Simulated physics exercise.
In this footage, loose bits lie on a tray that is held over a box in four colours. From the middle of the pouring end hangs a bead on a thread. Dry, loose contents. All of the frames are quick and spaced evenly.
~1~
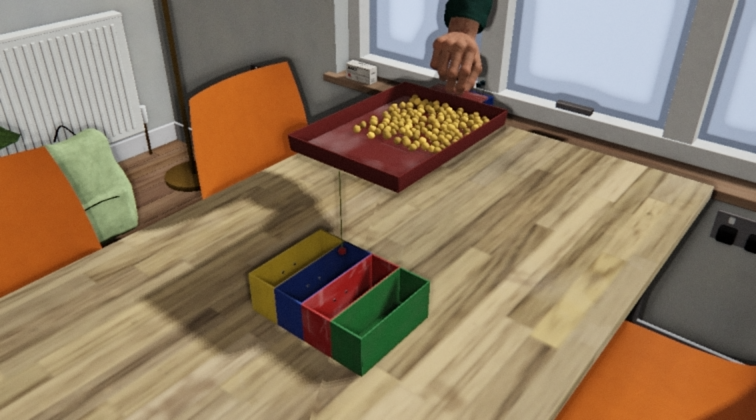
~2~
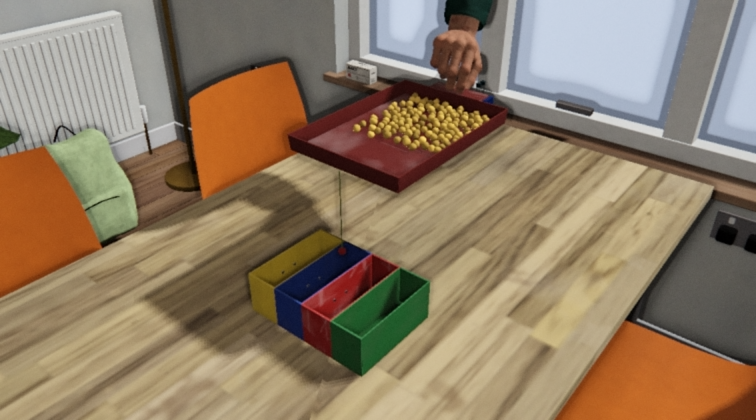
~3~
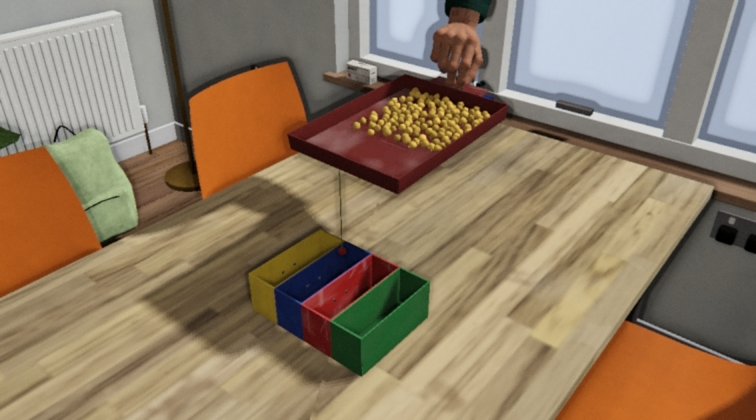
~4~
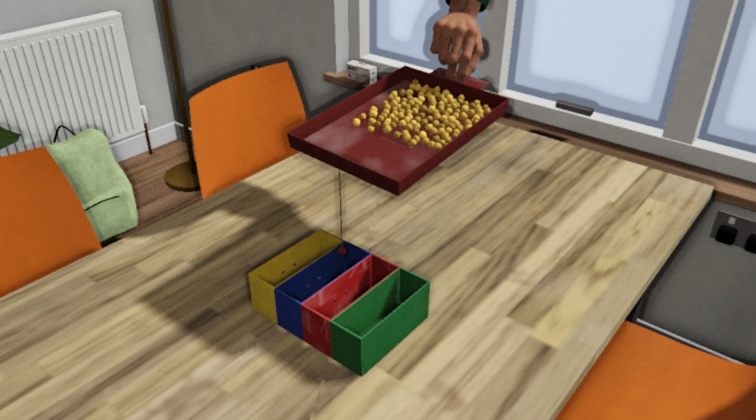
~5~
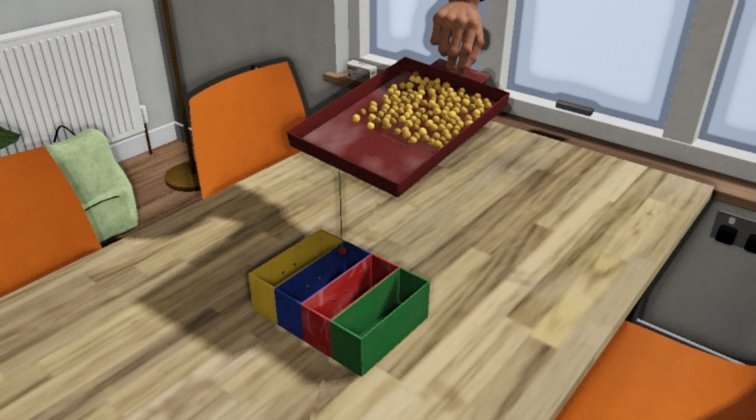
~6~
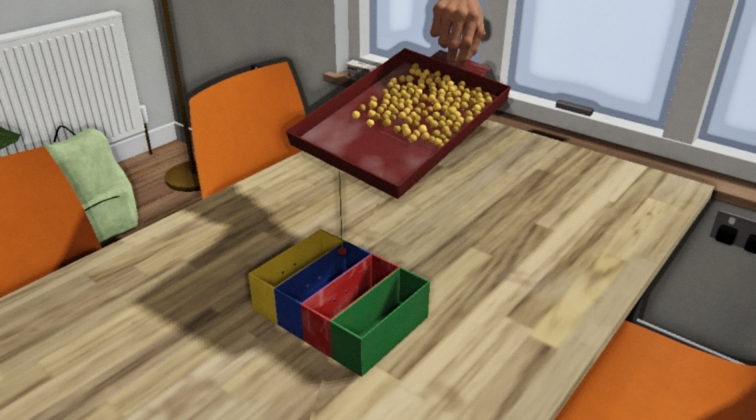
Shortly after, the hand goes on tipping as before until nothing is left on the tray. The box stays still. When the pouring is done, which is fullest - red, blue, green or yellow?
Fullest: The green cell.
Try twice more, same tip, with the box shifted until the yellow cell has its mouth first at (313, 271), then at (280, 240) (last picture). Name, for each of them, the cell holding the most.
First try: The cell in red. Second try: The green one.
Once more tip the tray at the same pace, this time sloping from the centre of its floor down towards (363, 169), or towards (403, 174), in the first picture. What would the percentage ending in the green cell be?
First case around 40 per cent, second case 50 per cent.
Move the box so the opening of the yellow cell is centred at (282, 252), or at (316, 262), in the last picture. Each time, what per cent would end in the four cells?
Estimate: 60 % first, 90 % second.
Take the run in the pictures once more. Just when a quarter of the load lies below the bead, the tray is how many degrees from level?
Somewhere around 110 degrees.
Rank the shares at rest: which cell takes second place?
Second comes the cell in red.
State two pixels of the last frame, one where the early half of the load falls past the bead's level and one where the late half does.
Earlier half at (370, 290), later half at (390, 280).
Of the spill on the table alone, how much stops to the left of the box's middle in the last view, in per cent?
10 %, roughly.
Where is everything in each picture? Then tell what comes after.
Corners of the pouring end at (290, 135) and (398, 176), level; middle of the load at (421, 125), puffed corn balls; bead on its thread at (342, 251); yellow cell at (263, 295); blue cell at (289, 311); red cell at (317, 327); green cell at (347, 345), in the first picture.
Corners of the pouring end at (290, 134) and (398, 176), level; middle of the load at (421, 124), in the second picture.
Corners of the pouring end at (290, 134) and (398, 178), tipped barely, lowest at the right corner; middle of the load at (421, 121), in the third picture.
Corners of the pouring end at (289, 132) and (398, 180), tipped a little, lowest at the right corner; middle of the load at (421, 116), in the fourth picture.
Corners of the pouring end at (289, 131) and (398, 182), tipped a little, lowest at the right corner; middle of the load at (421, 111), in the fifth picture.
Corners of the pouring end at (288, 131) and (398, 185), tipped a little, lowest at the right corner; middle of the load at (422, 106); yellow cell at (263, 295); blue cell at (289, 311); red cell at (317, 327); green cell at (347, 345), in the sixth picture.
Soon after the last picture, tray tipped steeply; nearly all on the tray; a stray few falling or outside the box.
A little later, tray tipped right over; nearly all on the tray; a stray few in the blue cell.
Later still, tray tipped past a quarter turn; about half in the green cell; about a quarter in the red cell; a stray few in the blue cell; a stray few in the yellow cell; a small part falling or outside the box.
At rest, tray tipped past a quarter turn; about half in the green cell; about a quarter in the red cell; a stray few in the blue cell; a stray few in the yellow cell; a small part outside the box.
